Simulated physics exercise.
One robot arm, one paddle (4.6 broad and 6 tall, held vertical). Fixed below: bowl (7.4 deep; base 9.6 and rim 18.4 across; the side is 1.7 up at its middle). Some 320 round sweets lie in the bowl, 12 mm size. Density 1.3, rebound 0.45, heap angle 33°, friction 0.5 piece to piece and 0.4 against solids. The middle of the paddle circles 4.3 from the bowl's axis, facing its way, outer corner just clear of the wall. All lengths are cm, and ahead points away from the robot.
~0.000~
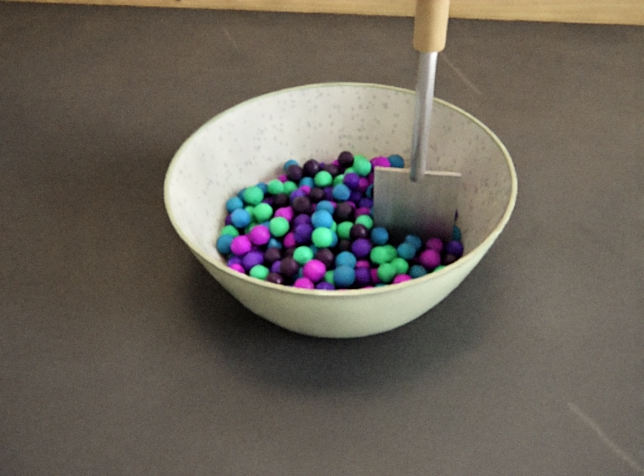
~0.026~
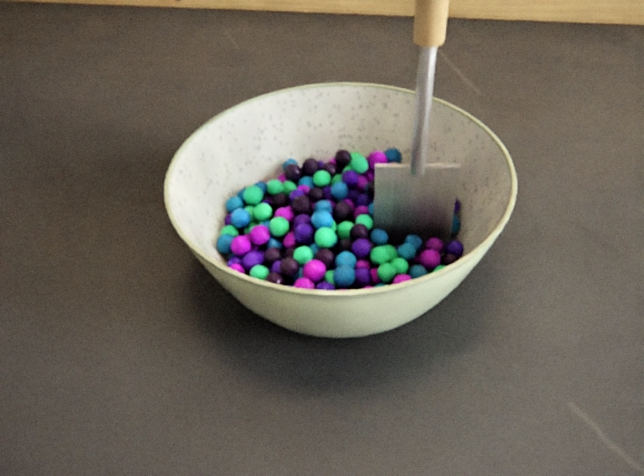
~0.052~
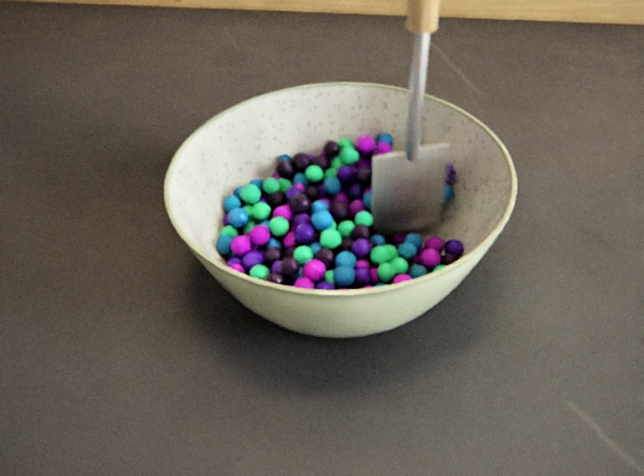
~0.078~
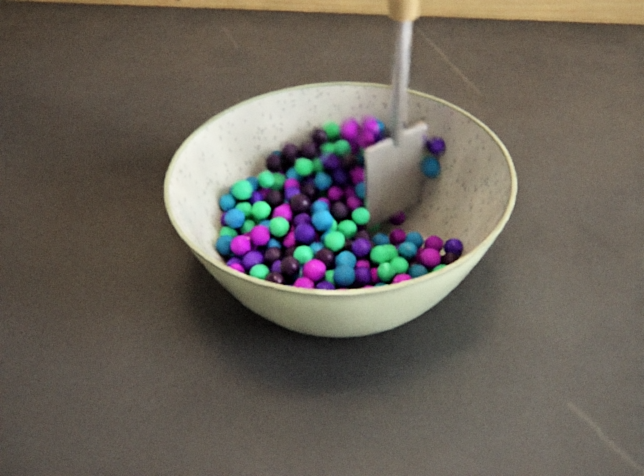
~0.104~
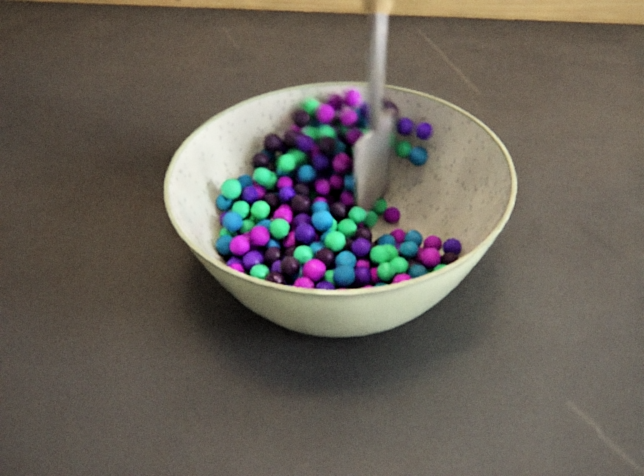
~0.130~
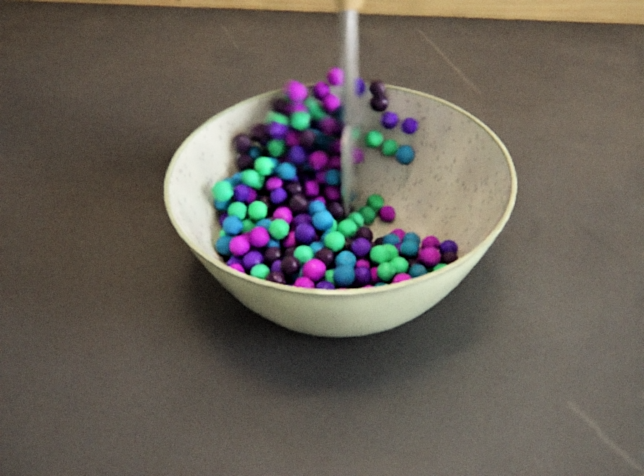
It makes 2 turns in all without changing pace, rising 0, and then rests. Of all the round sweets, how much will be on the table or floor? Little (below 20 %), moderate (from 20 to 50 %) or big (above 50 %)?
On the table or floor the share is moderate, from 20 to 50 %.
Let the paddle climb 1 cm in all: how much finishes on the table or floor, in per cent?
Some 30 per cent.
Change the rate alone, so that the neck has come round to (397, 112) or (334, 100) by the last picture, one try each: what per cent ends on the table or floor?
About 5 and 40 per cent.
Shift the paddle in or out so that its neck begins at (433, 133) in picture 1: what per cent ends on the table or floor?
About 35 per cent.
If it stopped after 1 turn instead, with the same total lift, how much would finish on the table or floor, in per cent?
It would be near 15 per cent.
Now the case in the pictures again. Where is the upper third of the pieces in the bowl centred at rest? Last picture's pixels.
Near (400, 187).
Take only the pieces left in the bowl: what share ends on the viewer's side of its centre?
Some 35 per cent.
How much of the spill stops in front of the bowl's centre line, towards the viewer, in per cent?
Some 60 per cent.
By 0.43 s, 336° round, highest piece 10 above the table; 278 in the bowl, 30 on the table or floor, 9 in flight or on the tool.
By 0.72 s, 221° round, highest piece 10 above the table; 247 in the bowl, 60 on the table or floor, 10 in flight or on the tool.
By 1.07 s, 0° round, highest piece 7 above the table; 228 in the bowl, 89 on the table or floor.
By 1.77 s, 0° round, highest piece 6 above the table; 228 in the bowl, 89 on the table or floor.
Final count, 228 in the bowl, 89 on the table or floor. That is 28 % on the table or floor.
